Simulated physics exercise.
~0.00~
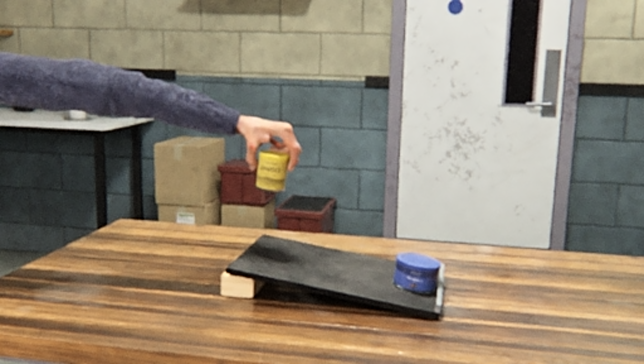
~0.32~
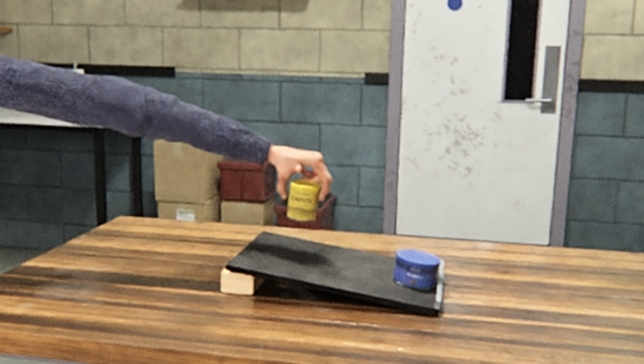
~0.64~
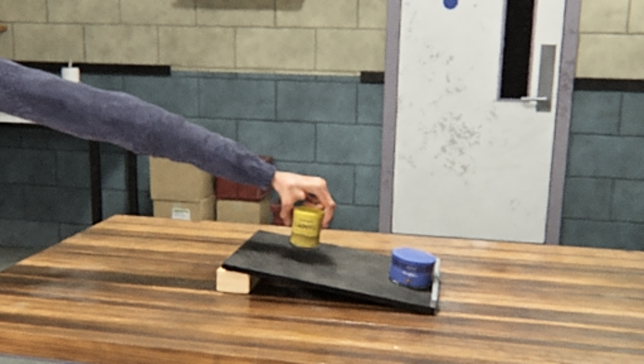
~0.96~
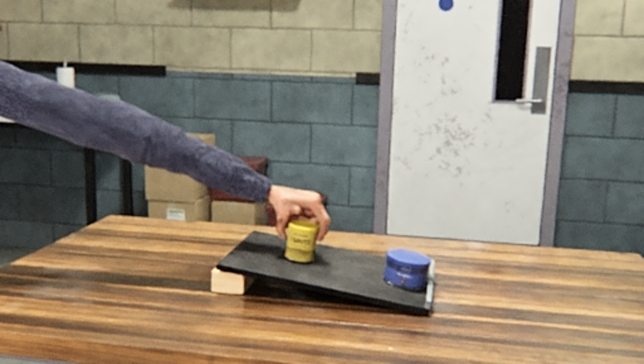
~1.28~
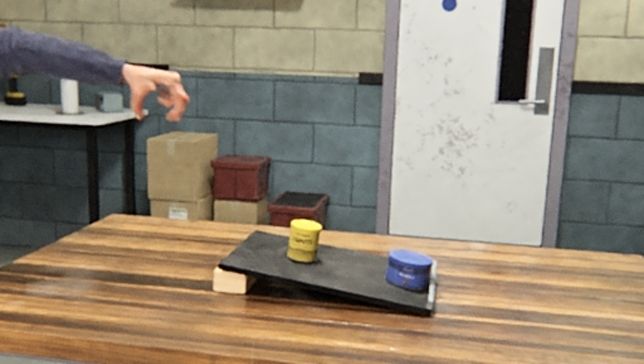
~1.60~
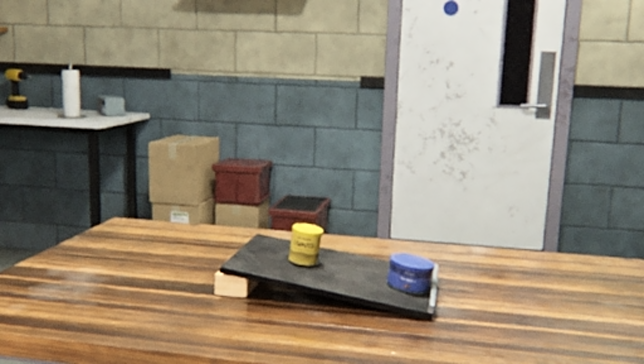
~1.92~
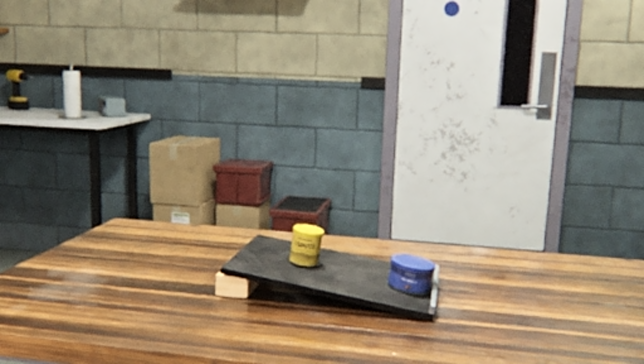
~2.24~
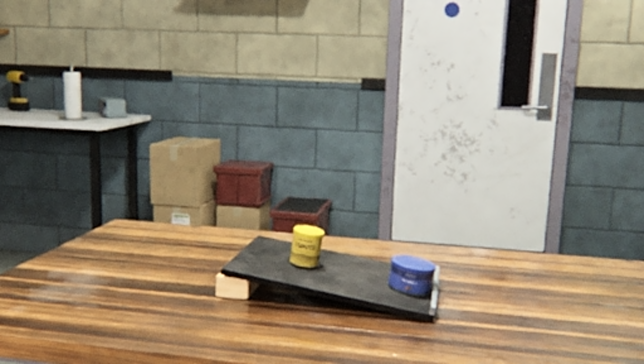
A person's arm in a dark blue-grey sleeve reaches in from the left over a striped wooden table, seen from the front by a slightly swaying camera in a room with a block wall and a pale door. On the table, a black board slopes down to the right from a small wooden block, with a blue tub near its lower end. The hand carries a yellow tin right and down, then sets it on the upper part of the board. It lets go and withdraws to the left. The tin stays where it was placed, and the blue tub remains still.
